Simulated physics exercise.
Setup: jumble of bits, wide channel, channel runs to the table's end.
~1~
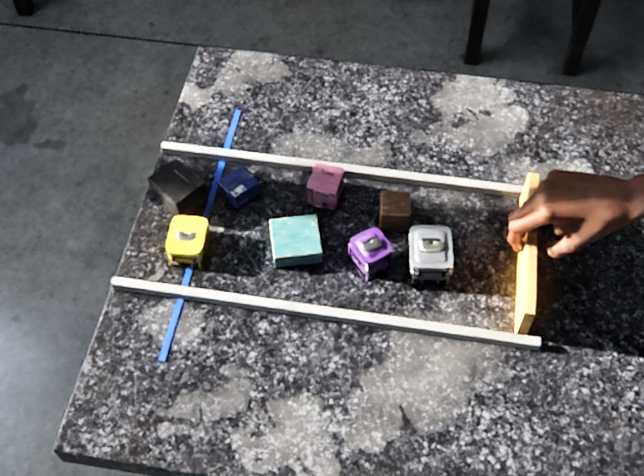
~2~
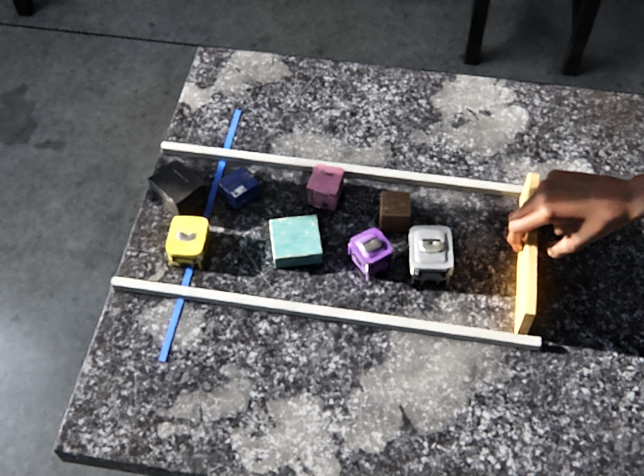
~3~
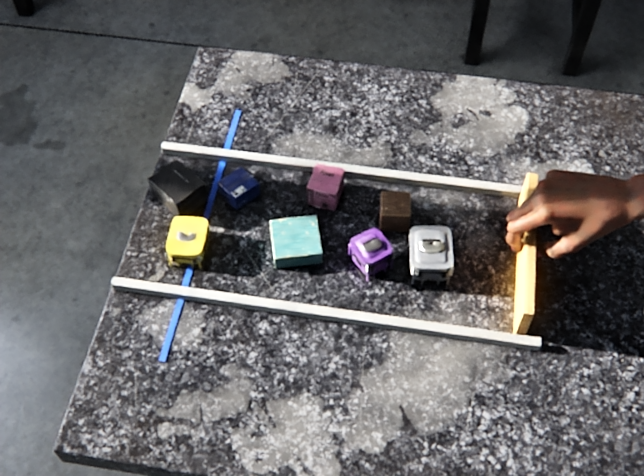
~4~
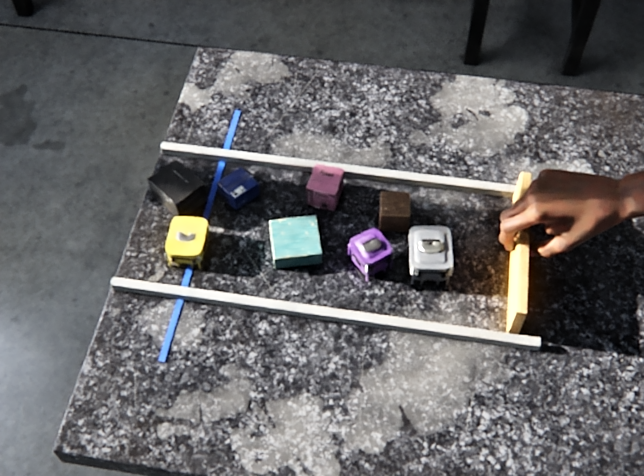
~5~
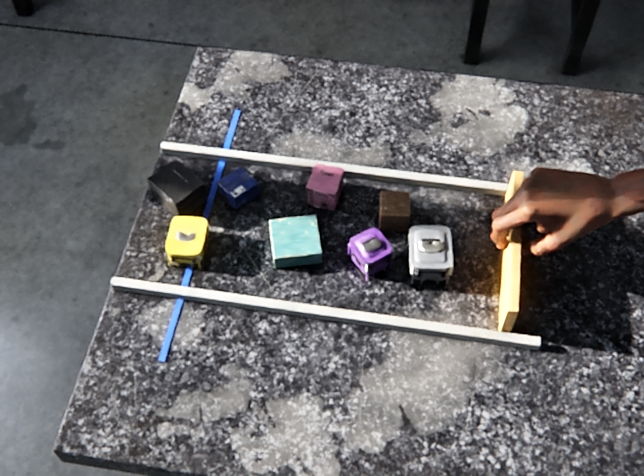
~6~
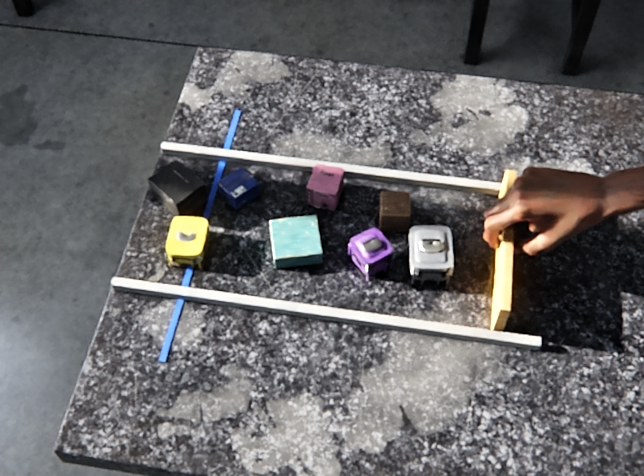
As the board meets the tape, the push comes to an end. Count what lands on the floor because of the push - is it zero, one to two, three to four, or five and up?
Most likely either three or four will drop off.
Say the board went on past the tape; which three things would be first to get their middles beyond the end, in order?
They go in this order: The yellow case, the turquoise block and the black box.
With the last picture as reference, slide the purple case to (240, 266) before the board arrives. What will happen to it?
It stays put.
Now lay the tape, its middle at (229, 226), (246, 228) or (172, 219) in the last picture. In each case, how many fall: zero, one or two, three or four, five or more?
In that order: Just one or two; either one or two; five or over.
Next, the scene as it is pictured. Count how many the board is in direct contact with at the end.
The number is 2.
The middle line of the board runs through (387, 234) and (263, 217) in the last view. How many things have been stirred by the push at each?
4 and 8.
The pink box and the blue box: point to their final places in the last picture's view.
Going in order, first (177, 165) and next (161, 193).
Soon after, none off yet; black box at rest near (178, 190); yellow case at rest near (189, 243); blue box at rest near (239, 188).
After that, none off yet; black box at rest near (178, 190); yellow case moving near (181, 242); blue box at rest near (239, 188).
And then, one off so far; black box displaced a little near (165, 178); yellow case on its side near (109, 263); blue box displaced about its own width near (204, 198).
In the end, the number that fall off is three or four; gone, turquoise block, yellow case and black box.
